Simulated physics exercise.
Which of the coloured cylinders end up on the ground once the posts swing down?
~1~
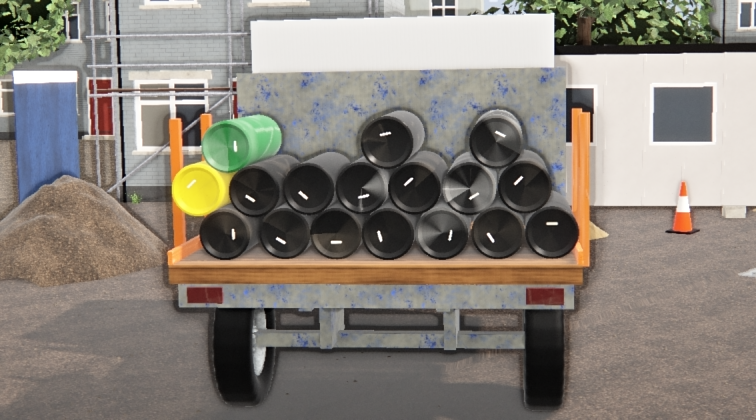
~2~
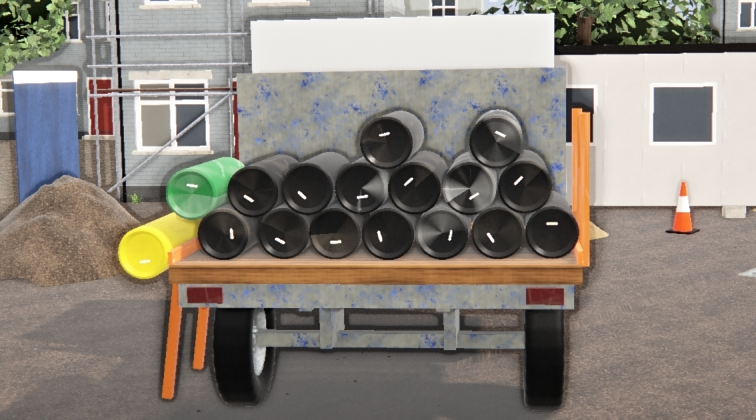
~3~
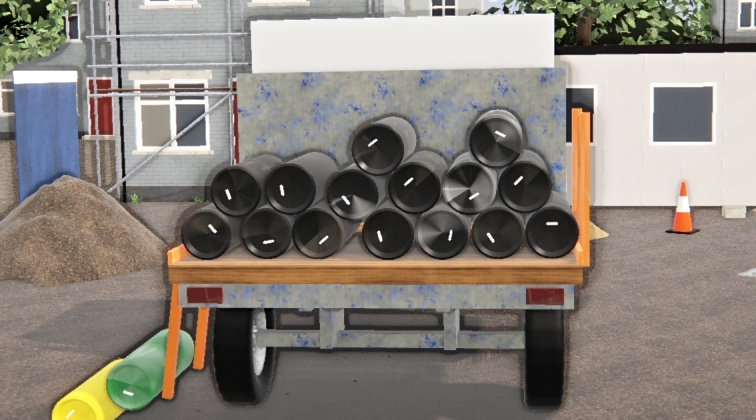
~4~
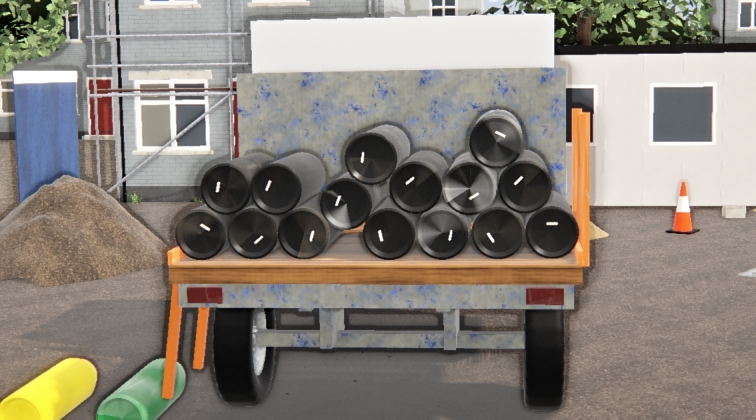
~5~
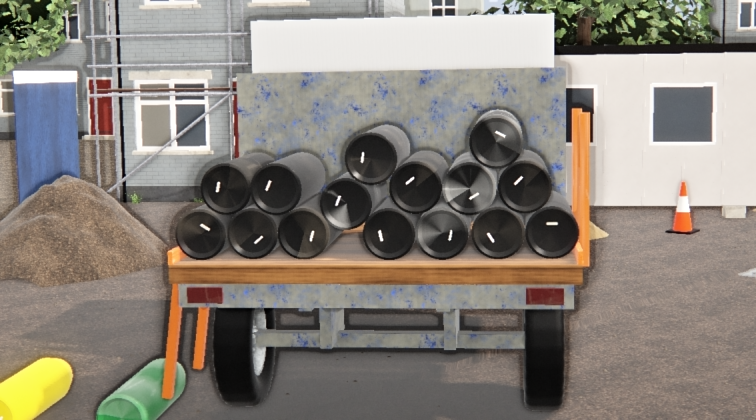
Both of them do. The yellow one and the green one each fall off the left side of the flatbed.
The yellow and green cylinders rolled off the left side of a parked flatbed after its posts swung down, yellow first, and ended up on the ground, while the black ones shifted slightly left and stayed piled on the deck.
